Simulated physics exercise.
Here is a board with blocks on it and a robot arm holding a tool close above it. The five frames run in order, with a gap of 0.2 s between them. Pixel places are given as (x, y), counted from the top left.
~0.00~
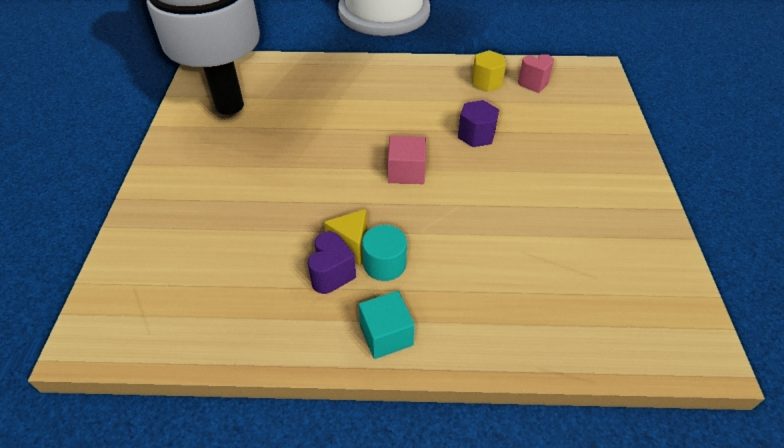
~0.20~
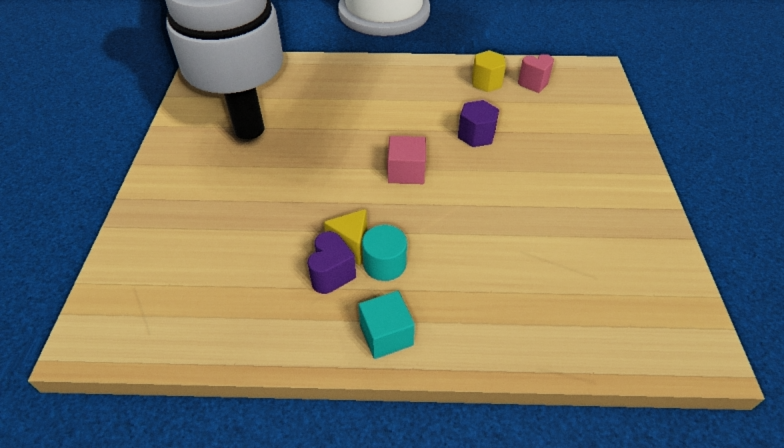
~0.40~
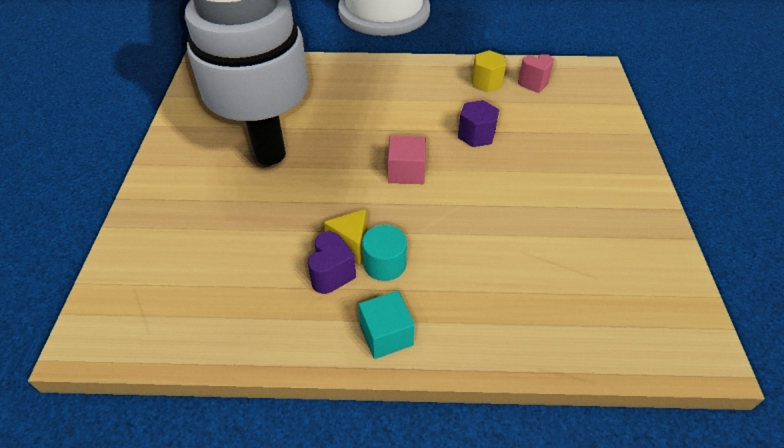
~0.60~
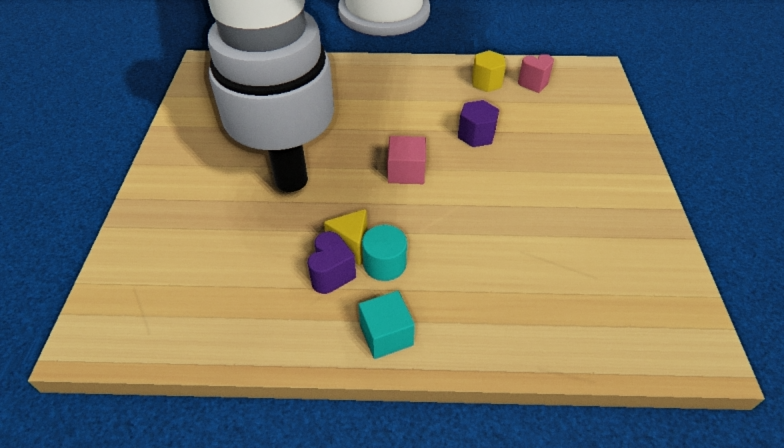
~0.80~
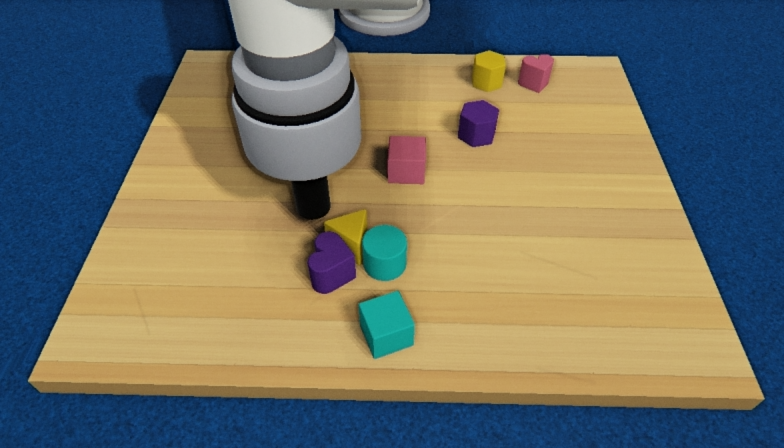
The robot arm moved its black-tipped tool down and to the right across the wooden board, coming close to the yellow triangular block and purple heart, while all the colored blocks stayed still.
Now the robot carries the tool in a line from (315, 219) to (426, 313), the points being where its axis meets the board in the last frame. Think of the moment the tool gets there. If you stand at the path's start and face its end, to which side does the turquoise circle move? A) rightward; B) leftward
B.
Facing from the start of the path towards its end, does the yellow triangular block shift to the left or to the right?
Slides right.
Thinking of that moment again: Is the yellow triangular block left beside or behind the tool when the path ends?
No, it doesn't check out.
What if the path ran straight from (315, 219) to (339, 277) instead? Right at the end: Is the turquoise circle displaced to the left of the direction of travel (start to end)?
That would be a yes.
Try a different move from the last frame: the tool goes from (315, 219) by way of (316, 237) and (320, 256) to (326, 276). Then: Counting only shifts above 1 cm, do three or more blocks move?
The answer is yes.
On the path given first. One third of the way, tool at (348, 237); purple heart-shaped block at (327, 255); yellow triangular block at (368, 246); turquoise circle at (405, 249).
Two thirds of the way, tool at (386, 269); purple heart-shaped block at (327, 255); yellow triangular block at (405, 282), turned 25° anticlockwise; turquoise circle at (437, 259).
At the end, tool at (427, 303); purple heart-shaped block at (327, 255); yellow triangular block at (444, 320); turquoise circle at (450, 261); turquoise square block at (390, 328), turned 50° clockwise.
